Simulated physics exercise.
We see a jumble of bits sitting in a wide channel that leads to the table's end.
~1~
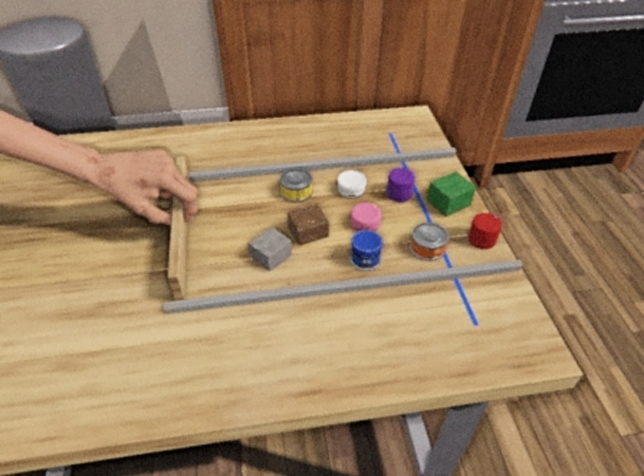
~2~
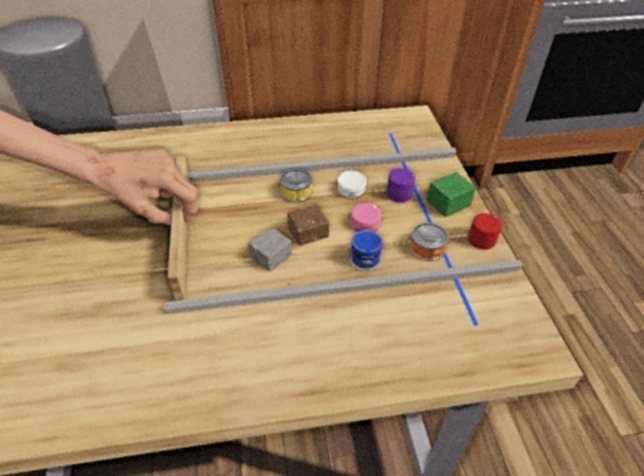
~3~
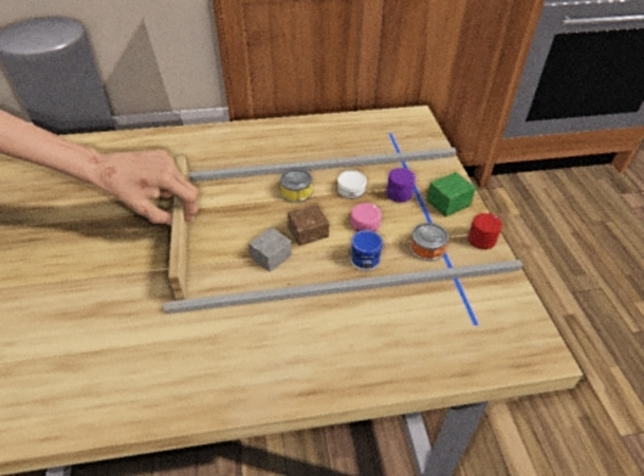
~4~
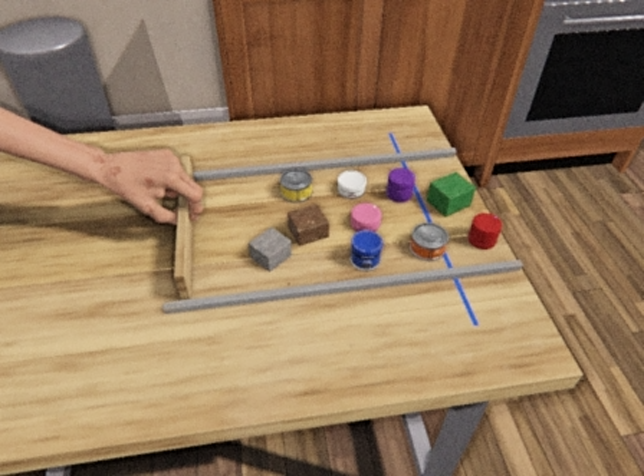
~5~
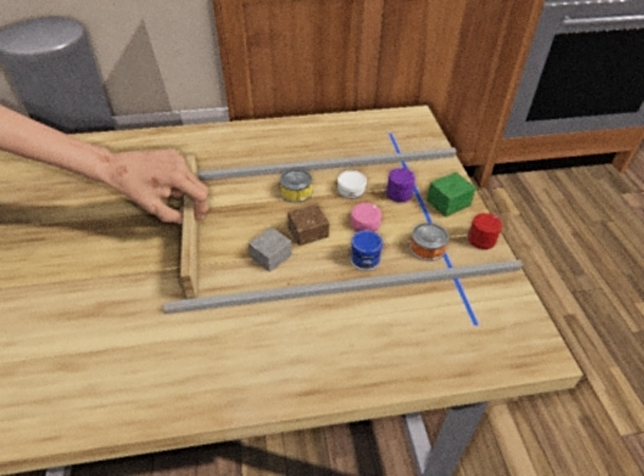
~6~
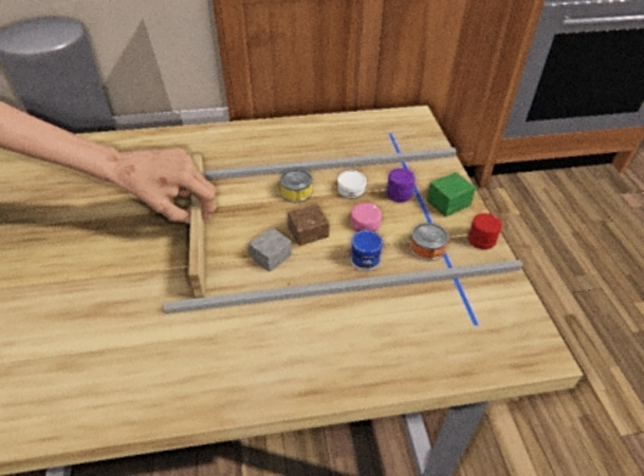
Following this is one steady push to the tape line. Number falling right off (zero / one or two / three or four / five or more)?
The tally of drops is under three, yet not nought.
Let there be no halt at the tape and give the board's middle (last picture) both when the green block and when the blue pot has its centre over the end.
Around (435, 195) first and around (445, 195) second.
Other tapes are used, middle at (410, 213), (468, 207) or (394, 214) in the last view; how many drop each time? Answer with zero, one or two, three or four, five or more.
Place by place, the answers come out as just one or two; five or more; one to two.
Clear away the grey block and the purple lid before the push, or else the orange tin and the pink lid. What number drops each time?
Going first to second: 1 and 1.
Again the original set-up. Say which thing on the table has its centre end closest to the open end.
Foremost one: Green block.
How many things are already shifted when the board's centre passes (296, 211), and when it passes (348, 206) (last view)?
At the first spot the count is 3, and at the second it is 8.
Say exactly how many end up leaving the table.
That totals 2.
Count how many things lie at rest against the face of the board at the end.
The count is 3.
Soon after, none off yet; red lid at rest near (485, 231); green block at rest near (451, 194); orange tin at rest near (429, 242).
At rest, the number that fall off is one or two; fallen, orange tin and red lid.
